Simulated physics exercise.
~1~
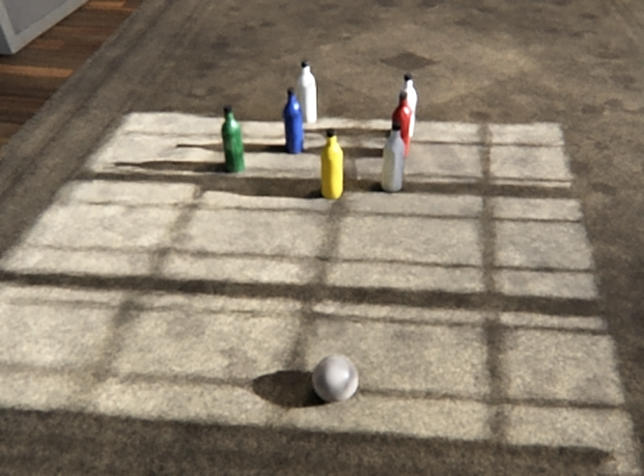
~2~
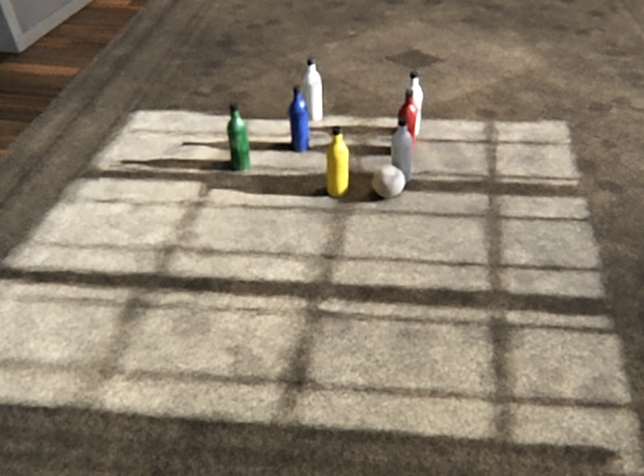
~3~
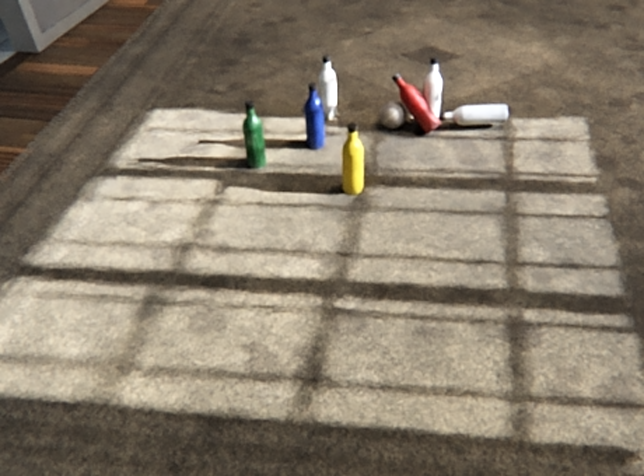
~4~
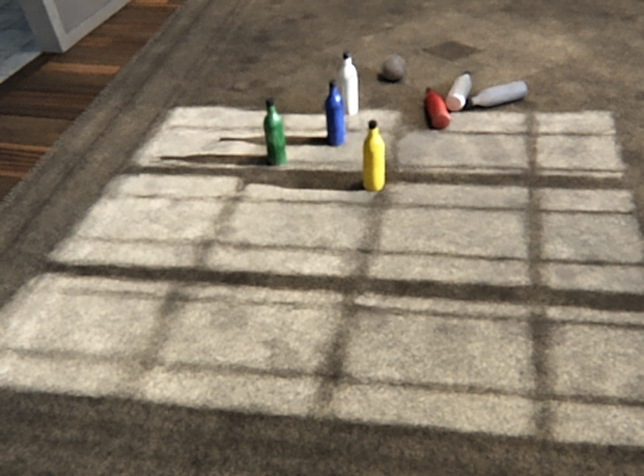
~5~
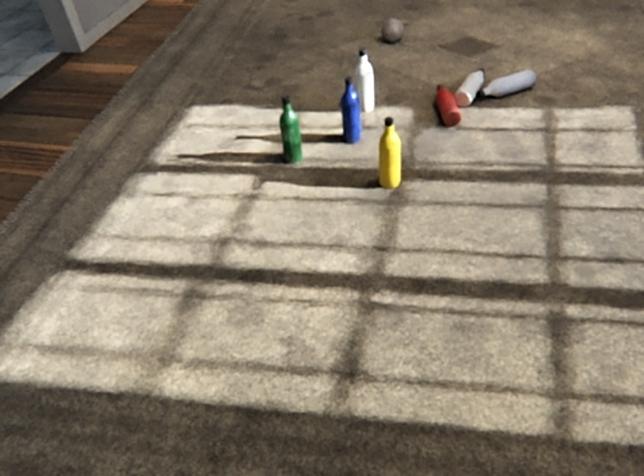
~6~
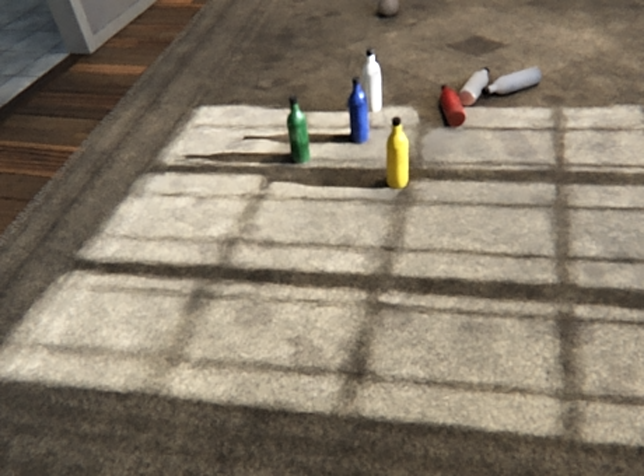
On a sunlit patch of carpet, a grey ball rolls toward a group of standing capped bottles, passes right of the yellow one and knocks over the red and two pale bottles, then rolls away as the yellow, green, blue and remaining white bottles stay upright.
